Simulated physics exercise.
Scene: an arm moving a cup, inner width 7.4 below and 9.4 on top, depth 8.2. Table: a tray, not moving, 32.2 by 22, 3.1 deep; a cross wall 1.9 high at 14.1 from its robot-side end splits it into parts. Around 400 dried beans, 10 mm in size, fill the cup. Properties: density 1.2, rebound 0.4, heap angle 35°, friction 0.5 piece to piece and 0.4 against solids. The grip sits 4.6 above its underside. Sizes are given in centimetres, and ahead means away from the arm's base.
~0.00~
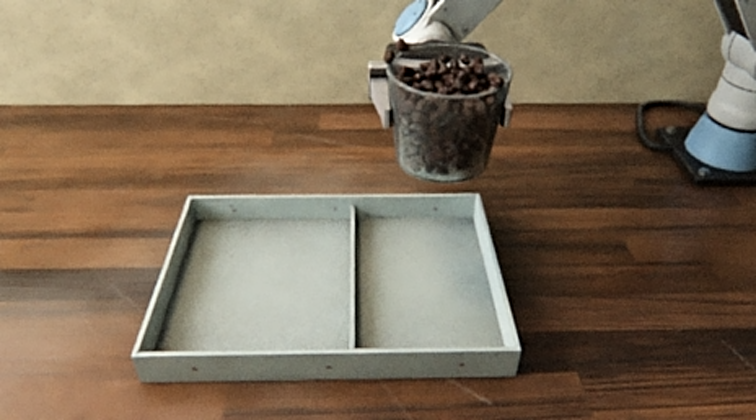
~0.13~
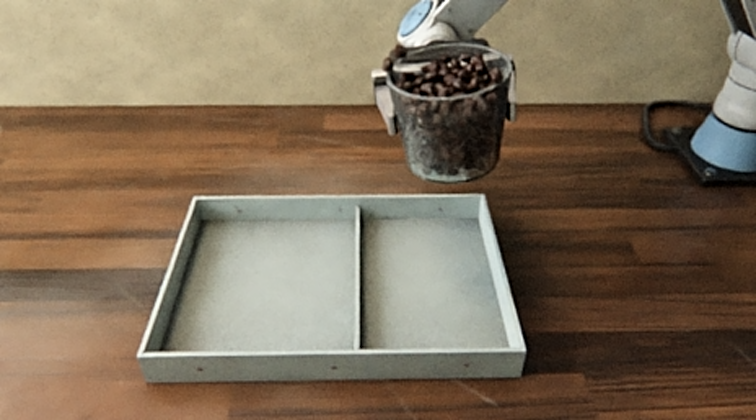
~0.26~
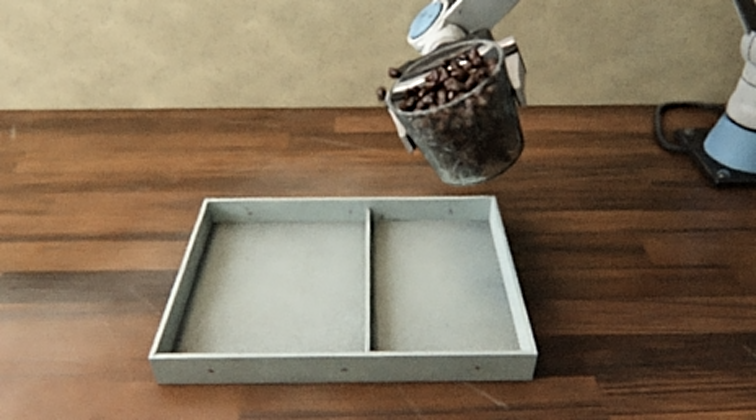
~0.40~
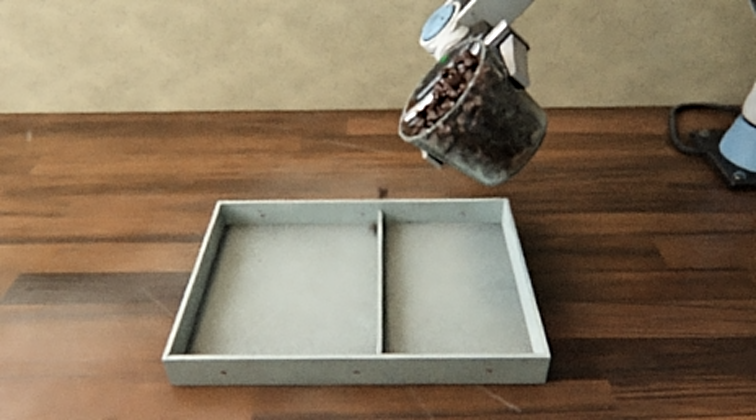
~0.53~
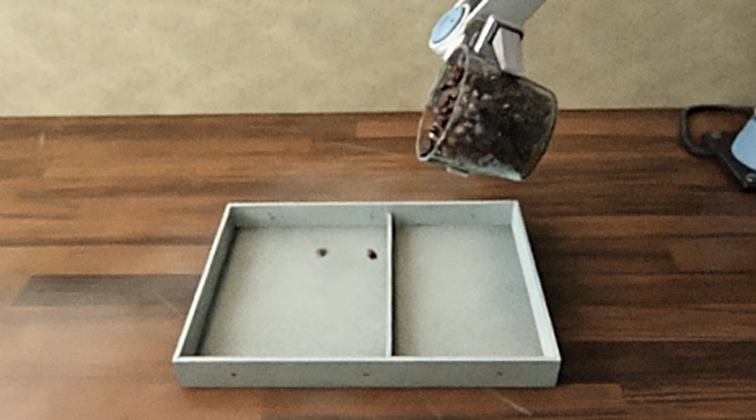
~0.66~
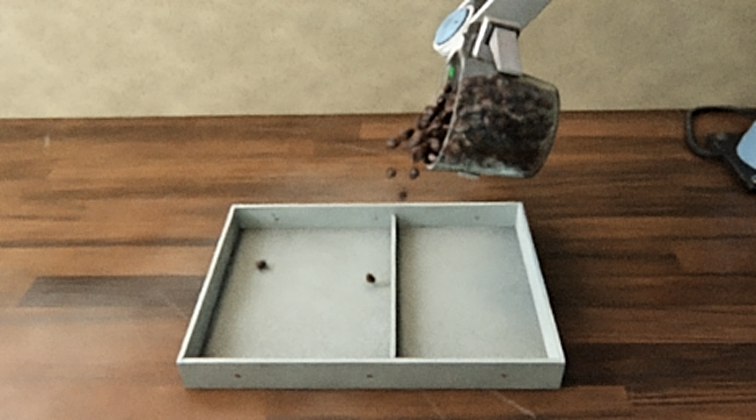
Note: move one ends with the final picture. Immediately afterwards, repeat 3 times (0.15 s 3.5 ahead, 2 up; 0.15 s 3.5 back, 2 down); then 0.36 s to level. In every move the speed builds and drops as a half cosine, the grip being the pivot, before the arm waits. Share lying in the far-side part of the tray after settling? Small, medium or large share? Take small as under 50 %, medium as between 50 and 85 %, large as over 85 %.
A medium share.
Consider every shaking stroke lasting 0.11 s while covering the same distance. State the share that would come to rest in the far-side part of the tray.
It would be some 85 %.
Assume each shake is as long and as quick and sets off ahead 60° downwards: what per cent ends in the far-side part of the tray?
Roughly 15 per cent.
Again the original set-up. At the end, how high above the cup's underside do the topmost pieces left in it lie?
About 5.0 cm.
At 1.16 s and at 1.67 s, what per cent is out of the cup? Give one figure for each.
First it's 50 percent, and after that 75 percent.
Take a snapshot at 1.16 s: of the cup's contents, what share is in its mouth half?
I'd say close to 70 per cent.
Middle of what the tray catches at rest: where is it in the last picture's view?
About (351, 287).
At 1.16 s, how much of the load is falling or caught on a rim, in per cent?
3 %.
By 1.16 s, tilted 75° forward, highest piece 22 above the table; 210 in the cup, 155 in the far-side part, 22 in the robot-side part, 14 in flight or on a rim.
By 1.67 s, tilted 60° forward, highest piece 19 above the table; 236 in the far-side part, 95 in the cup, 67 in the robot-side part, 3 in flight or on a rim.
By 2.12 s, level, highest piece 21 above the table; 239 in the far-side part, 94 in the cup, 68 in the robot-side part.
By 3.17 s, level, highest piece 21 above the table; 239 in the far-side part, 94 in the cup, 68 in the robot-side part.
Final count, 239 in the far-side part, 94 in the cup, 68 in the robot-side part. That is 60 % in the far-side part of the tray.
